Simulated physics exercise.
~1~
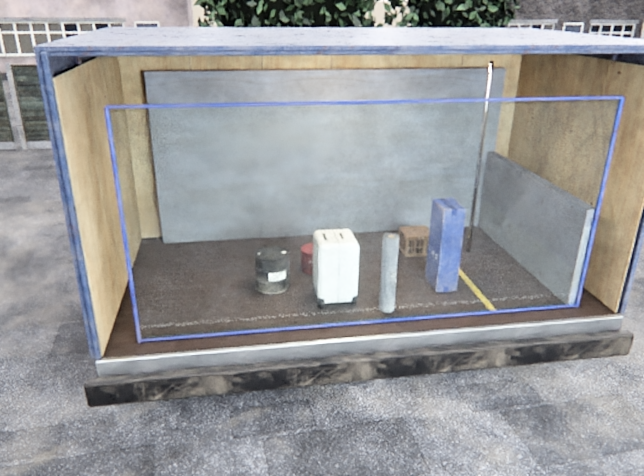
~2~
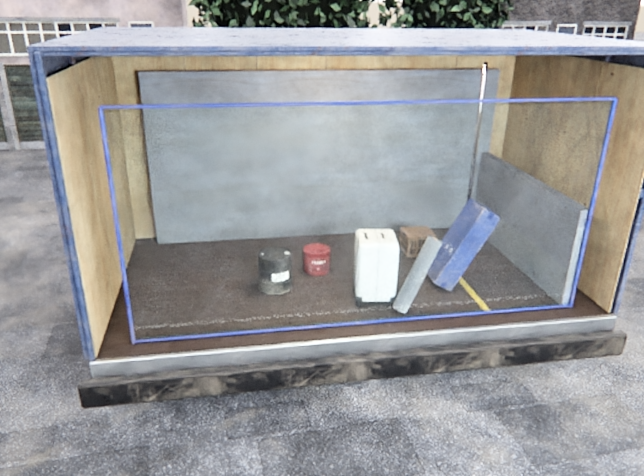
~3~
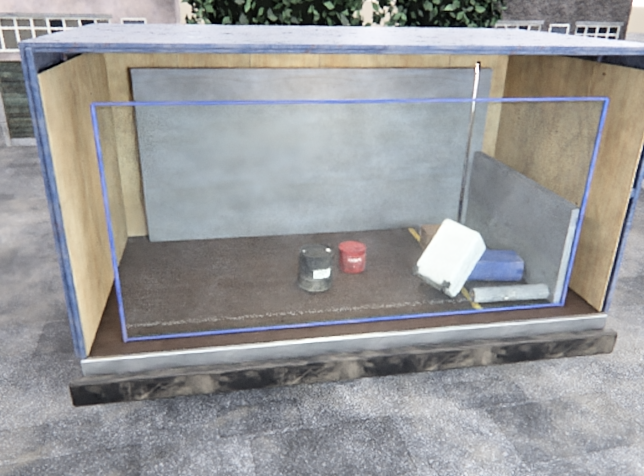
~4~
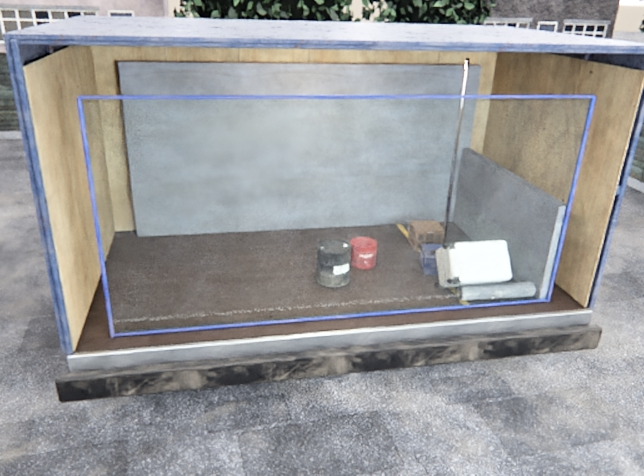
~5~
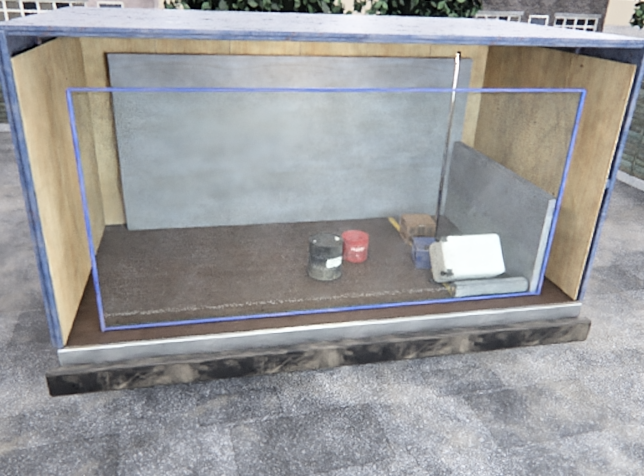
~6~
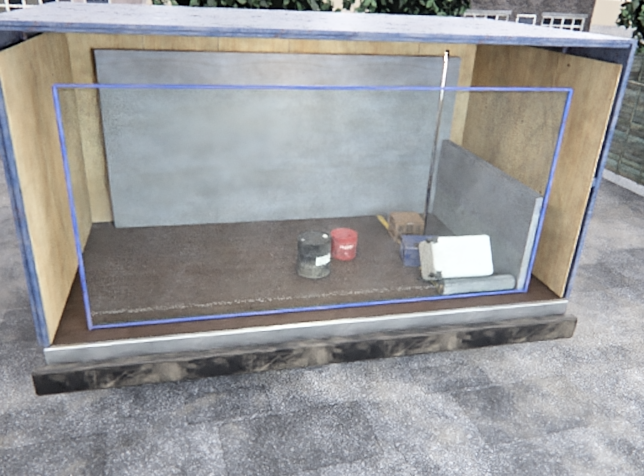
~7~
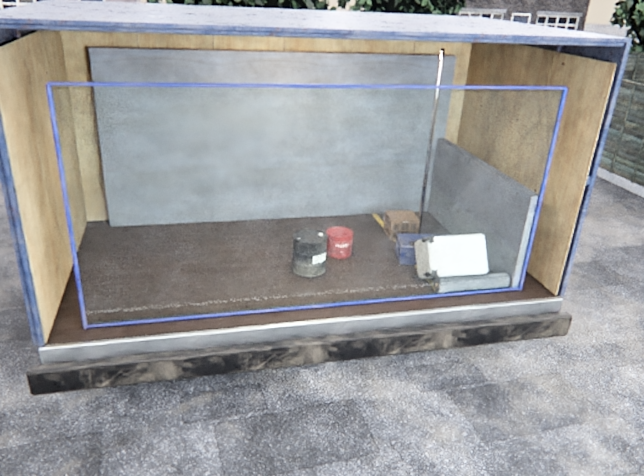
White case, grey roll and blue box sliding right and toppling past a yellow line, while black drum and red bucket stop short.
